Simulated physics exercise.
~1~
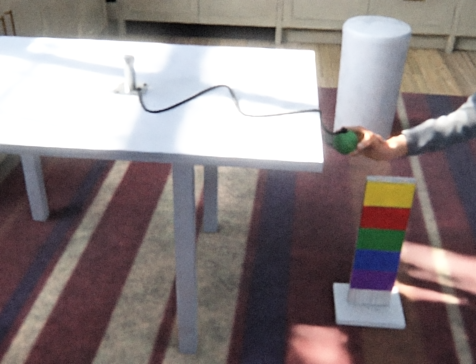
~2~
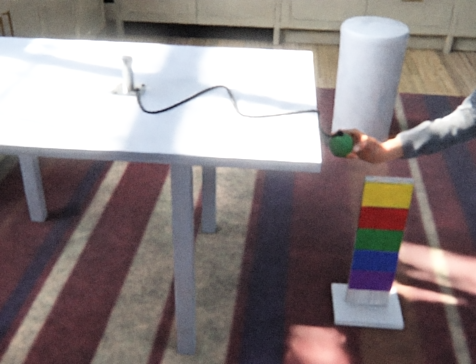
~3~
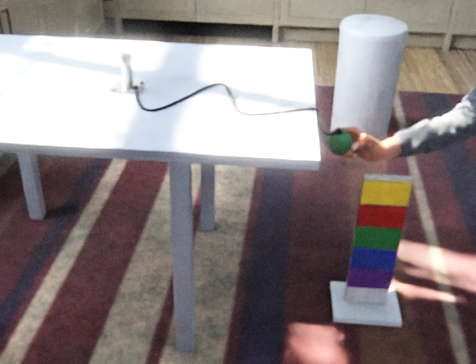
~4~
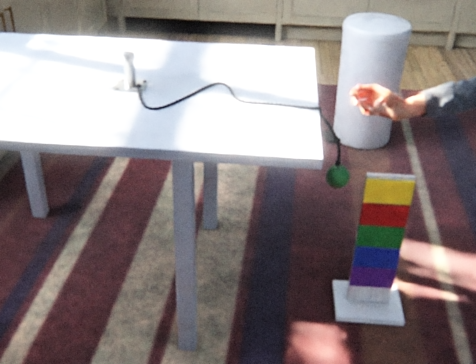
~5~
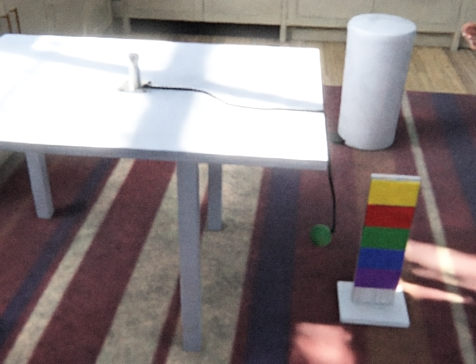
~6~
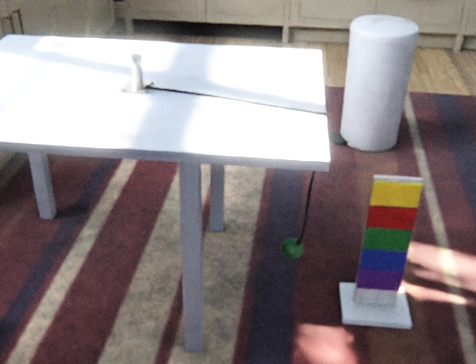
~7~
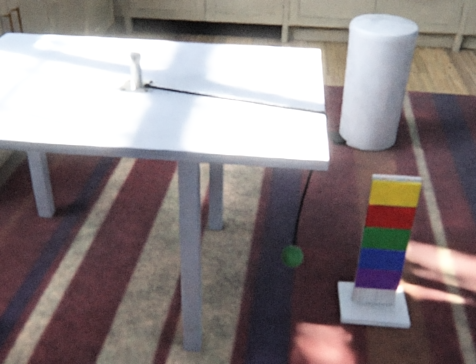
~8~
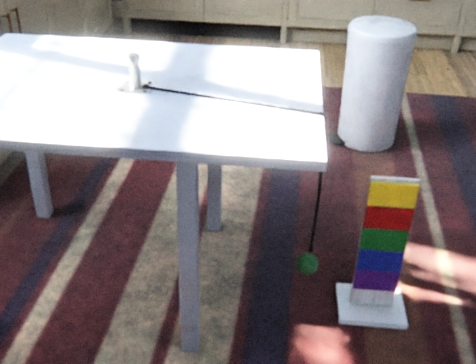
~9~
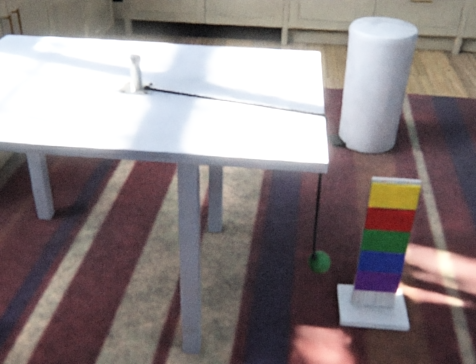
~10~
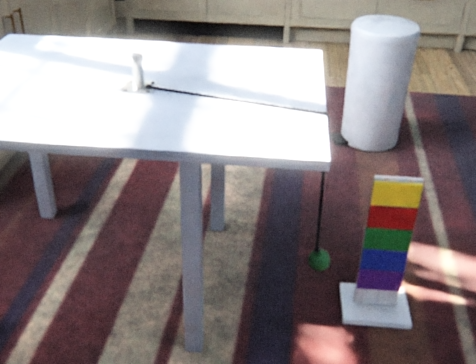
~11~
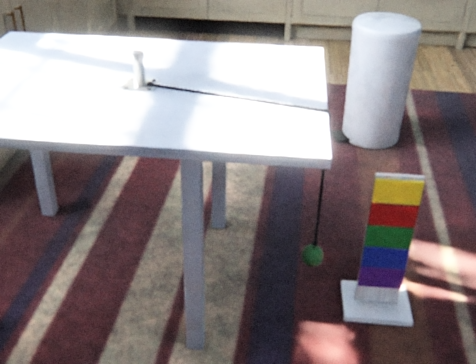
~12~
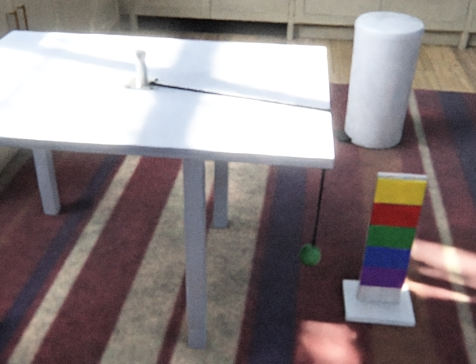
A green ball on a dark cord dropped when a hand let go of it beside a white table, then swung left under the table's edge and back right, and ended hanging almost still, level with the blue band of a striped colour board.
